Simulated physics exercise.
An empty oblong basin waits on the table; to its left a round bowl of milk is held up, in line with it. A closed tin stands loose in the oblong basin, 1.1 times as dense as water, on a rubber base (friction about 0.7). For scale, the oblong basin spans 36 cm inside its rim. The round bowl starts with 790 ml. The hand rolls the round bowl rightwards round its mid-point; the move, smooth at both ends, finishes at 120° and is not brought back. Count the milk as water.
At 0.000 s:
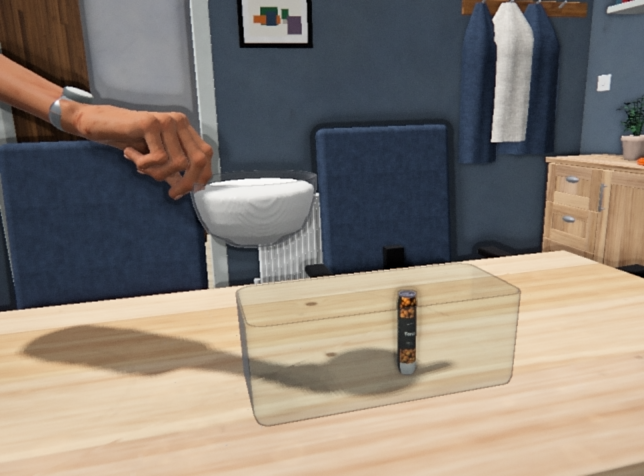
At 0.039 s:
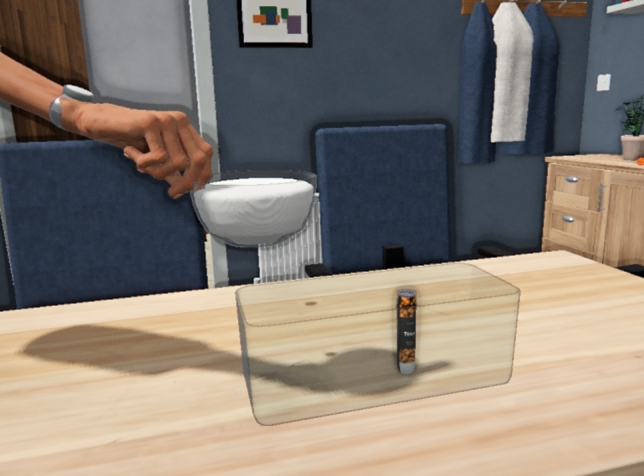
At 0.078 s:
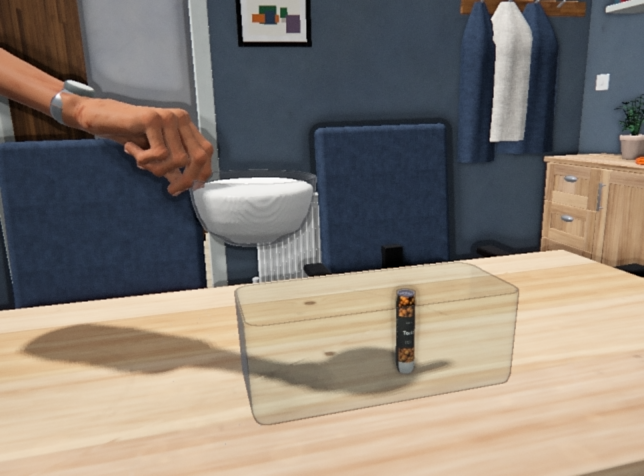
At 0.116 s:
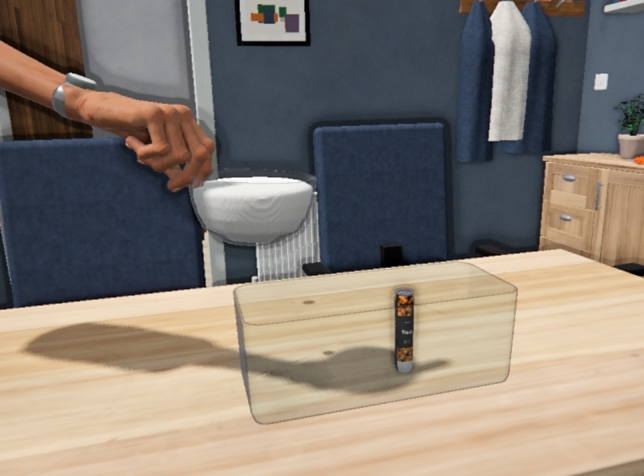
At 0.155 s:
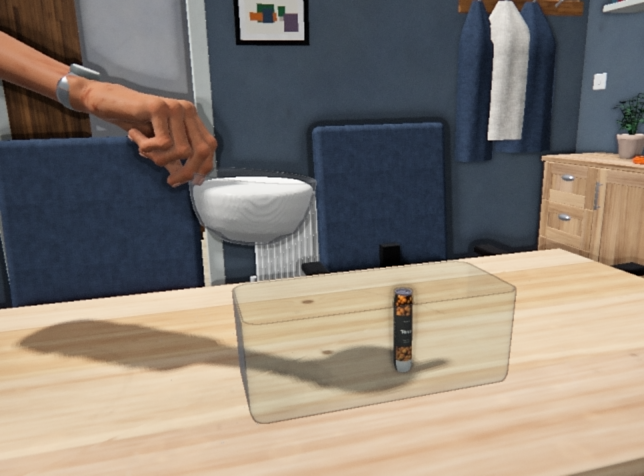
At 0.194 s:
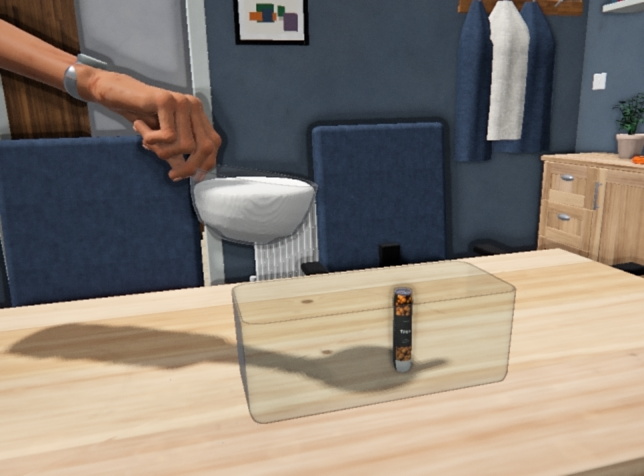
A hand tilts a round white bowl slightly rightwards above a table holding a clear oblong basin.
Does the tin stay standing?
The tin stays up.
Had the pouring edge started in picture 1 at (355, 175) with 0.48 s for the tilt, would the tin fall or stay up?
Then it goes over.
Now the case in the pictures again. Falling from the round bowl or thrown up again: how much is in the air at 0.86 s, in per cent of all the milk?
About 3 per cent.
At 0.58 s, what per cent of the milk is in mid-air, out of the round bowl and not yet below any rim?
About 38 per cent.
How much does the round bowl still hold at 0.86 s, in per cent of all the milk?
About 0 per cent.
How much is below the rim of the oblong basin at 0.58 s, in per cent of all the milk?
Near 24 in a hundred.
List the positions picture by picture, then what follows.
In the first picture, it leans 0°; its right rim is at (314, 176); the milk meets the walls at (193, 191) and (311, 183); the oblong basin's rim runs from (241, 308) to (494, 277); the tin's top is at (407, 297).
In the second picture, it leans 0°; its right rim is at (313, 176); the milk meets the walls at (193, 190) and (311, 184).
In the third picture, it leans 2°; its right rim is at (313, 177); the milk meets the walls at (193, 189) and (310, 184).
In the fourth picture, it leans 4°; its right rim is at (313, 178); the milk meets the walls at (192, 187) and (309, 184).
In the fifth picture, it leans 7°; its right rim is at (313, 181); the milk meets the walls at (192, 186) and (310, 184).
In the sixth picture, it leans 11°; its right rim is at (314, 185); the milk meets the walls at (193, 186) and (311, 185).
After 0.58 s the tilt is 77° and 38 per cent is still to pour; the tin stands where it began.
After 0.86 s the tilt is 116° and 0 per cent is still to pour; the tin stands where it began.
After 1.16 s the tilt is 120° and 0 per cent is still to pour; the tin stands where it began.
After 1.48 s the tilt is 120° and 0 per cent is still to pour; the tin stands where it began.
In the end the tin stands where it began.
